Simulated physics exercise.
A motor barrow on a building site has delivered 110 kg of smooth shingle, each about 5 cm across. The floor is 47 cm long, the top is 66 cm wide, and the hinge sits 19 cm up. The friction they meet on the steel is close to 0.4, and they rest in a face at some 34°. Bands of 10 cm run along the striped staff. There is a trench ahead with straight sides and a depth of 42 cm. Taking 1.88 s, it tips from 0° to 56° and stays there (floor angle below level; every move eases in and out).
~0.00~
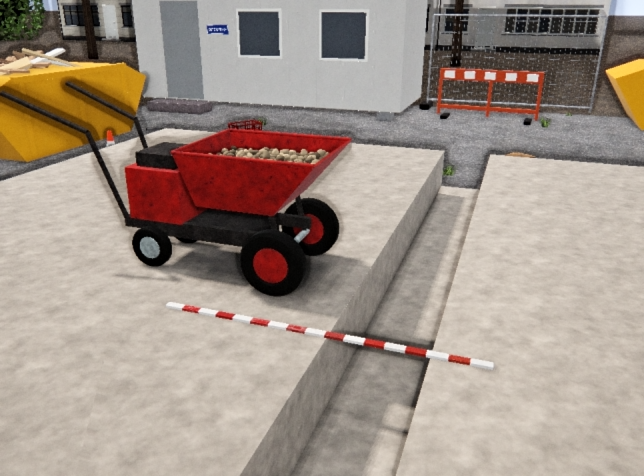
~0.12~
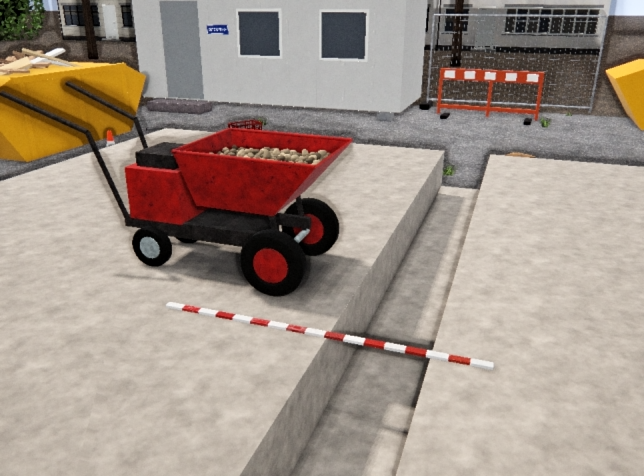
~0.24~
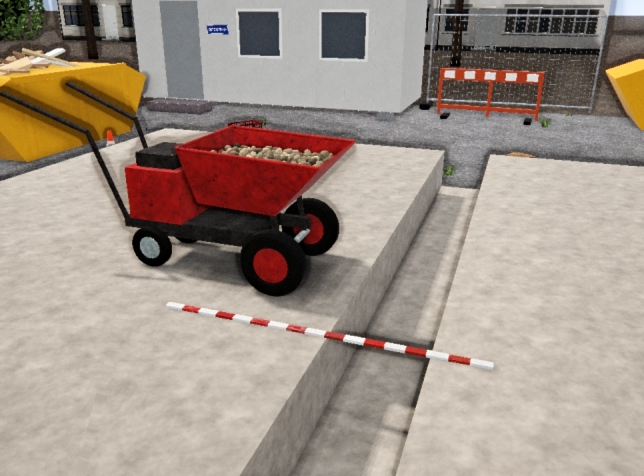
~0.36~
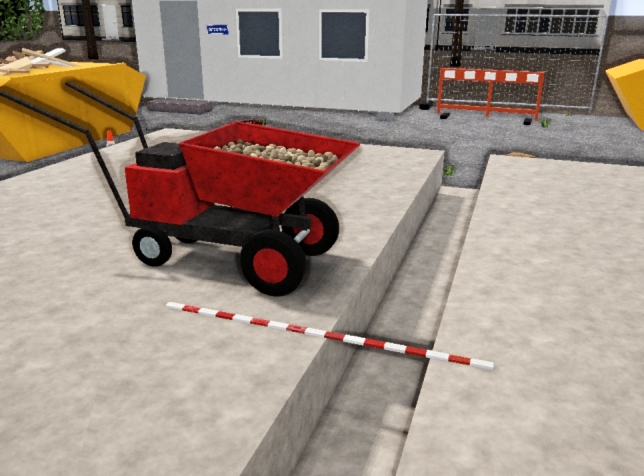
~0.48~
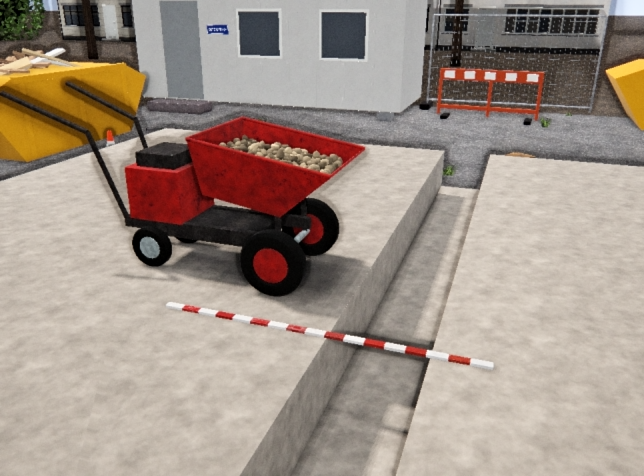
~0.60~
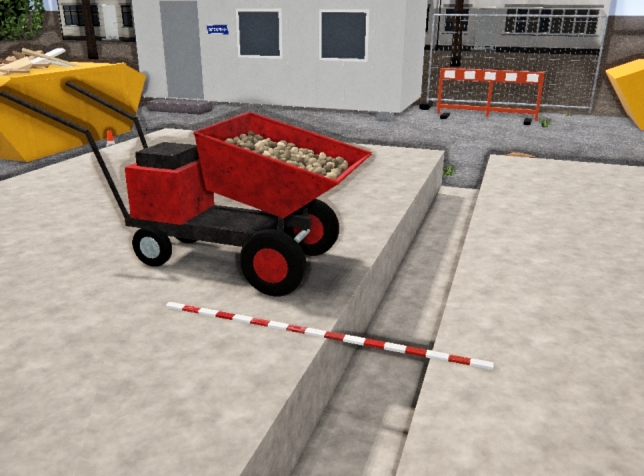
A red motor barrow loaded with pale, rounded stones stands on a concrete slab at a building site, seen from a raised, fixed viewpoint. A red-and-white striped staff lies across the straight-sided trench to its right, with yellow skips, a grey cabin and an orange-and-white barrier behind. The barrow's skip slowly tilts forward, its rear rising and front lip dipping rightward, while its wheels stay still.
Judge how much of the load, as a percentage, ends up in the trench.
Around 73 %.
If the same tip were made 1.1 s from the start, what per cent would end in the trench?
It would come to roughly 70 per cent.
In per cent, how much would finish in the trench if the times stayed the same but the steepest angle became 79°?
Then about 100 per cent.
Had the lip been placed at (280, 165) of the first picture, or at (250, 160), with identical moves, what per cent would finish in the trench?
I'd say some 75 per cent and some 60 per cent.
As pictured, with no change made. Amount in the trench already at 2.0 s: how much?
Something like 20 in a hundred.
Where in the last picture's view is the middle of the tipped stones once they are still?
At about pixel (411, 348) in the last view.
After 1.4 s the floor is at 47°; 100 % in the skip; the foremost stones are at (375, 221).
After 2.0 s the floor is at 56°; 81 % in the skip, 19 % in the trench; the foremost stones are at (442, 327).
After 2.3 s the floor is at 56°; 57 % in the skip, 40 % in the trench, 3 % past the trench; the foremost stones are at (487, 300).
After 4.3 s the floor is at 56°; 23 % in the skip, 73 % in the trench, 3 % past the trench; the foremost stones are at (509, 302).
